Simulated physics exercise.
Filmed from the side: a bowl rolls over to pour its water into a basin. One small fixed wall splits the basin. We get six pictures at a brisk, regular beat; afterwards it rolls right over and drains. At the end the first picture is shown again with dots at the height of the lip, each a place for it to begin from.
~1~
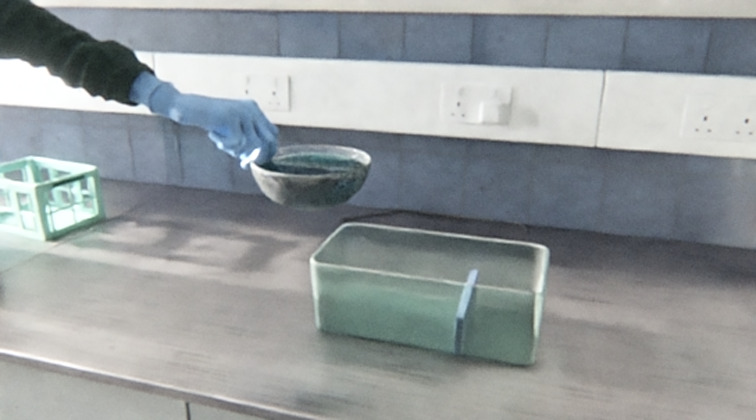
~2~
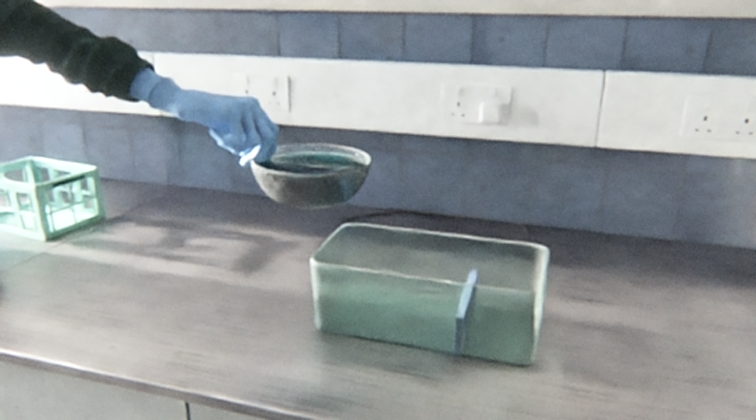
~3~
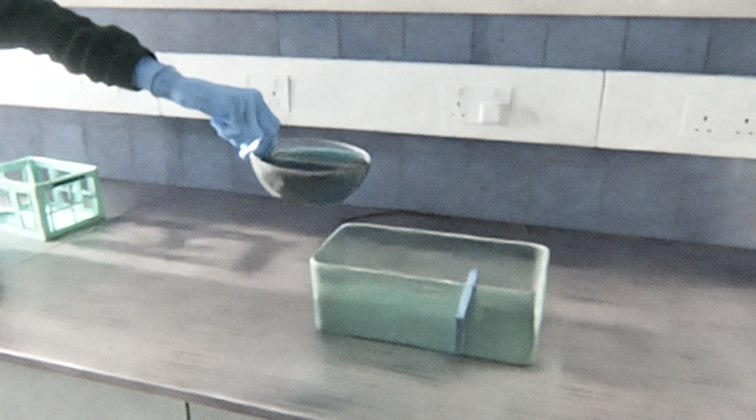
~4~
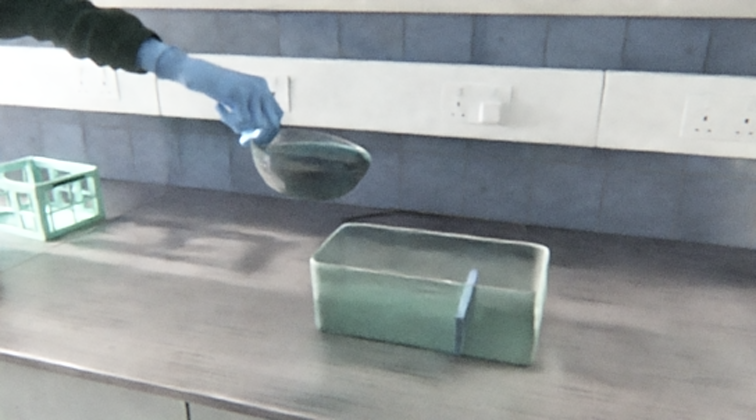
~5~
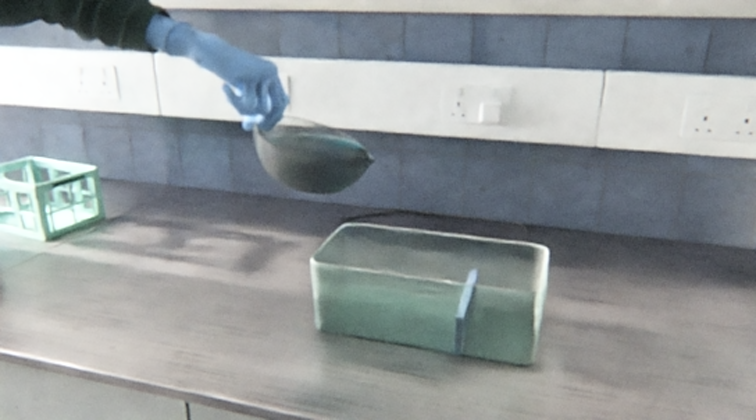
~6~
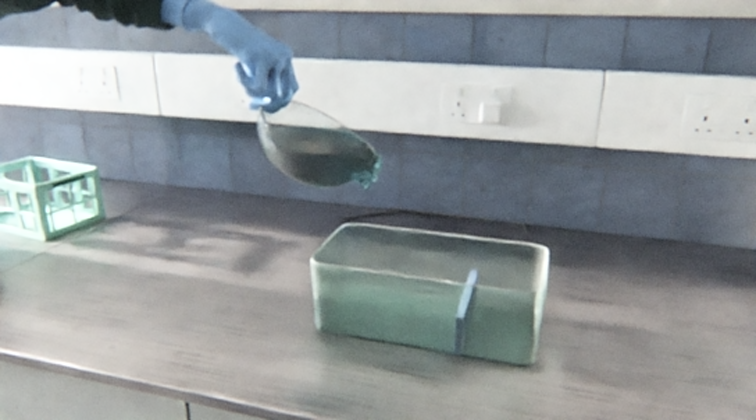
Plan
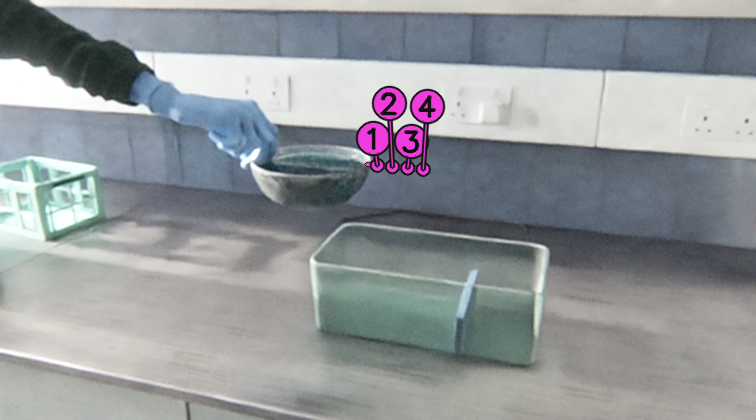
On a countertop, a gloved hand tilts a bowl rightward until water slips over its lip.
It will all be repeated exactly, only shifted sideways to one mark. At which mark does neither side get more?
2 works best here.
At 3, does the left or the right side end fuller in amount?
The right one.
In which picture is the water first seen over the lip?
In picture 5.
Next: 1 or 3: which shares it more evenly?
Here it is spot 3.
In magenta, 1 at (377, 165); 2 at (392, 166); 3 at (407, 168); 4 at (423, 169).
If 1 is chosen, about 79 % ends left of the wall and 18 % right of it; 3 % is lost outside.
If 2 is chosen, about 49 % ends left of the wall and 47 % right of it; 4 % is lost outside.
If 3 is chosen, about 29 % ends left of the wall and 67 % right of it; 4 % is lost outside.
If 4 is chosen, about 22 % ends left of the wall and 76 % right of it.
